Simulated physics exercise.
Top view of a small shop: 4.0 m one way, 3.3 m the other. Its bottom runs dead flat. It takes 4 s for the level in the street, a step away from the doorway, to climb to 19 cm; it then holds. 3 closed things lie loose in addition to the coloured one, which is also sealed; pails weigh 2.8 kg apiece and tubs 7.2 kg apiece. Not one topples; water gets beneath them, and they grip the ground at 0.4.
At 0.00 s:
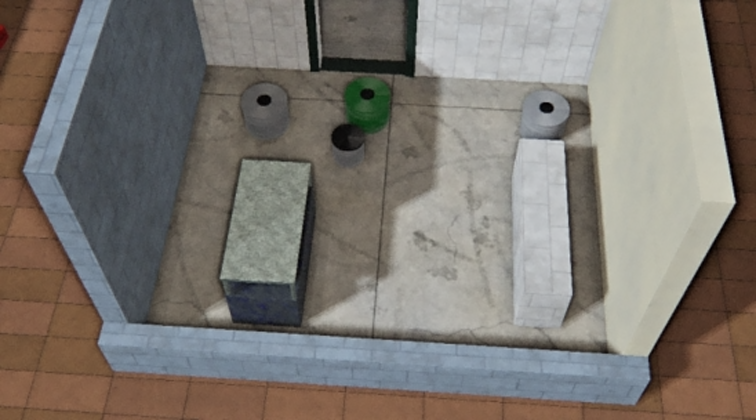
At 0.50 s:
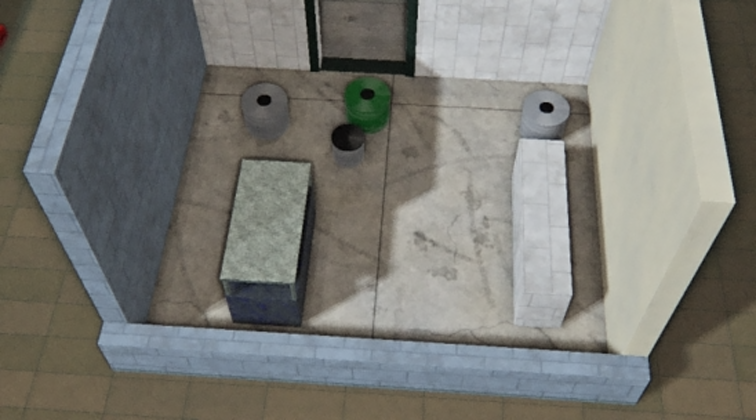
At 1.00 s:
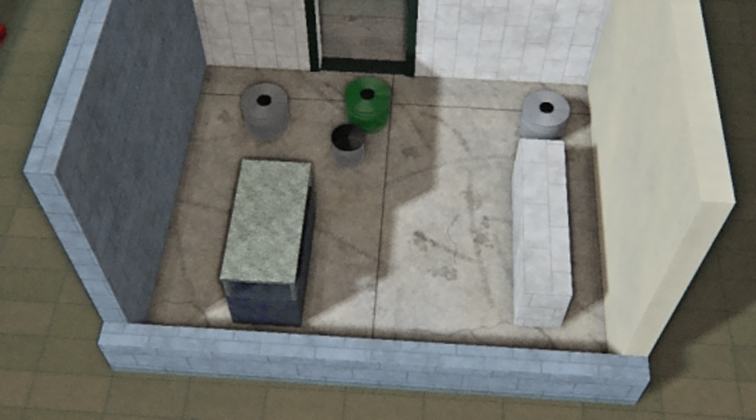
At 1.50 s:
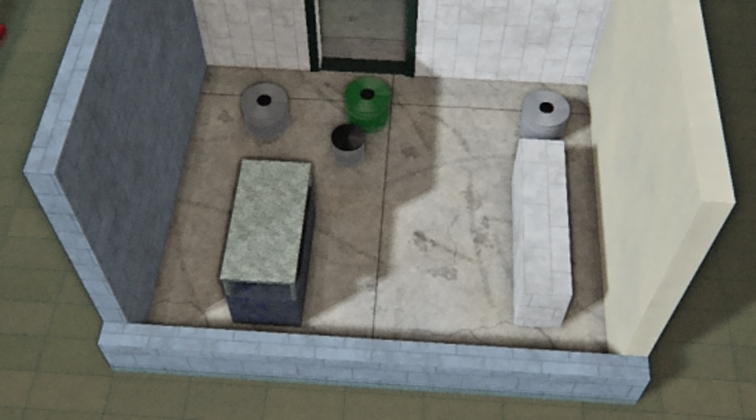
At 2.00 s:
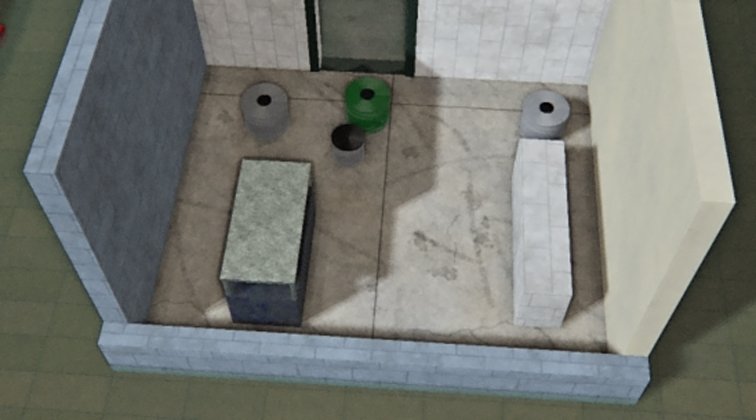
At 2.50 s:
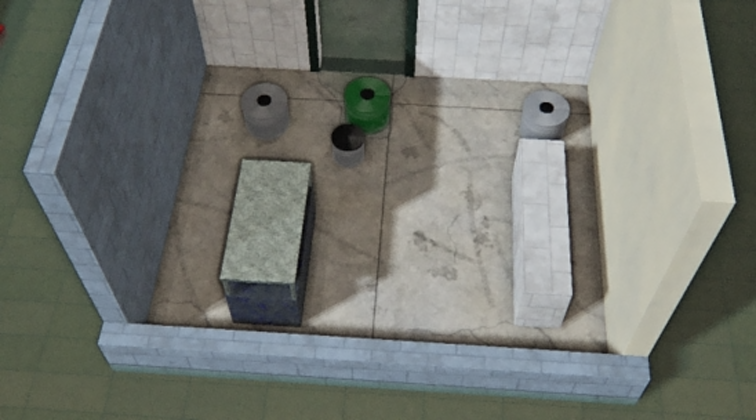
A small walled shop stood still while the reddish tiles outside turned brown, then murky green, and a greenish tint crept into the doorway; the green tub and the grey things inside never moved.
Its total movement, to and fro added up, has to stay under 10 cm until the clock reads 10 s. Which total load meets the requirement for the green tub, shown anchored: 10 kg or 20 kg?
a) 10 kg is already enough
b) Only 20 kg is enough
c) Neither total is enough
Neither total is enough (c).
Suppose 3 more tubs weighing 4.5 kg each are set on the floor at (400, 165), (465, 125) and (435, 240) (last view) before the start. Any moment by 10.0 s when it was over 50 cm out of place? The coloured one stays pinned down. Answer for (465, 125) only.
Its shift comes out greater than that.
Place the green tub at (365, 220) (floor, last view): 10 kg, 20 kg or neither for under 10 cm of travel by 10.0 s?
Note: Heavier only OK.
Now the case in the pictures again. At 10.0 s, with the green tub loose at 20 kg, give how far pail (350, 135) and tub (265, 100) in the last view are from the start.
First 30 cm, then 40 cm.
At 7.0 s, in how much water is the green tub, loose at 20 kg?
Depth: Approx. 6 cm.
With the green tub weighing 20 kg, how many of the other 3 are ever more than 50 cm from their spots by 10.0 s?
It adds up to 1.
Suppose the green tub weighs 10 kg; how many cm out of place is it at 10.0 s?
Close to 250 centimetres.
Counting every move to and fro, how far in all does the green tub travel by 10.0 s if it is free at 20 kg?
Roughly 40 centimetres altogether.
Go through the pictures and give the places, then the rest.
In the first picture, the green tub at (367, 95), on the bottom; water covers 0.0 m2; 0 of 4 have shifted.
In the second picture, the green tub at (367, 95), on the bottom; 0.0 m2 under water; 0 of 4 have shifted.
In the third picture, the green tub at (367, 95), on the bottom; 0.0 m2 under water; 0 of 4 have shifted.
In the fourth picture, the green tub at (367, 95), on the bottom; water covers 0.0 m2; 0 of 4 have shifted.
In the fifth picture, the green tub at (367, 95) rests on the ground; water covers 0.0 m2; 0 of 4 have shifted.
In the sixth picture, the green tub at (367, 95) rests on the ground; 0.3 m2 under water; 0 of 4 have shifted.
After 3.5 s the green tub would be 20 cm from its start with 10 kg and 0 cm from its start with 20 kg; 5 cm of water round it then.
After 4.5 s the green tub would be 66 cm from its start with 10 kg and 15 cm from its start with 20 kg; 6 cm of water round it then.
After 7.0 s the green tub would be 176 cm from its start with 10 kg and 32 cm from its start with 20 kg; 6 cm of water round it then.
After 10.0 s the green tub would be 239 cm from its start with 10 kg and 41 cm from its start with 20 kg; 7 cm of water round it then.
